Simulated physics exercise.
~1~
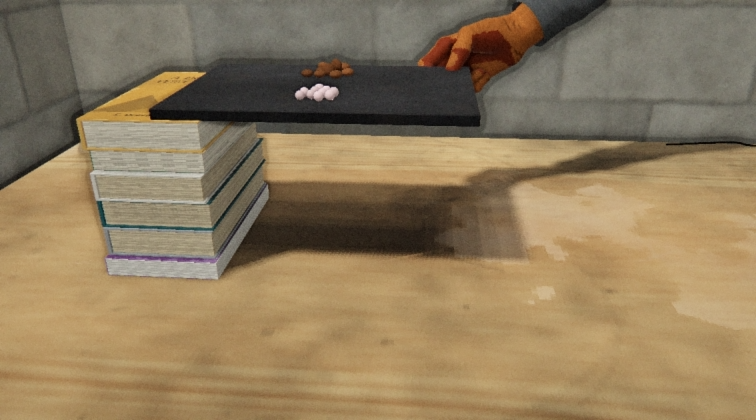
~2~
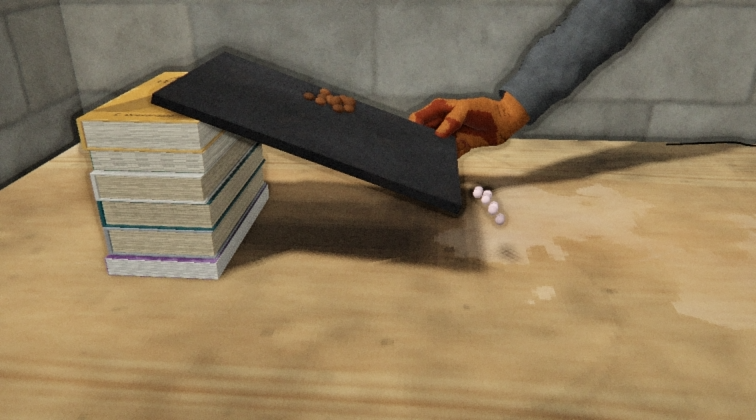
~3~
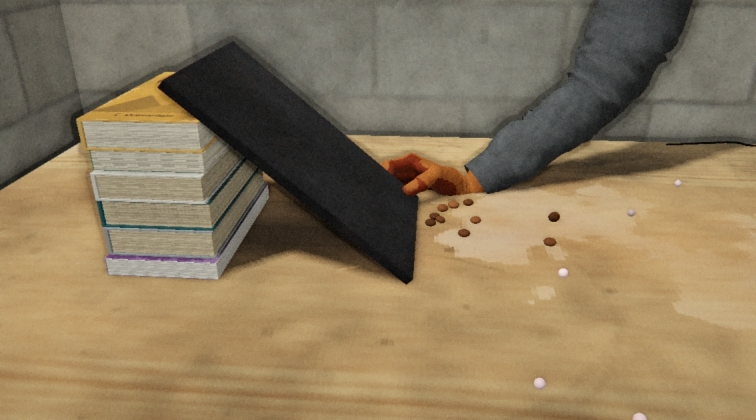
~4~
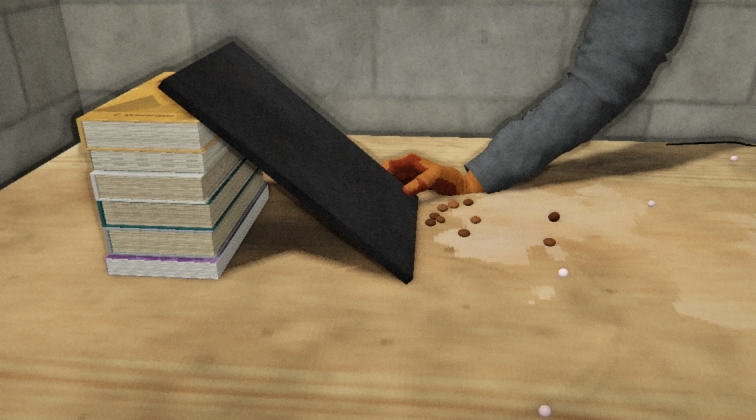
At the start, a gloved hand holds the right end of a dark board level, its left end resting on a stack of books, with a cluster of small pale pink balls in front and brown bean-like pieces behind. The hand lowers the free end, and the pale balls slide off the right edge while the brown pieces stay on. The board tilts further until its end rests on the wooden counter, and the brown pieces slide off too. They stop in a loose scatter near the board, while the pale balls roll much farther, leaving only a few in view.
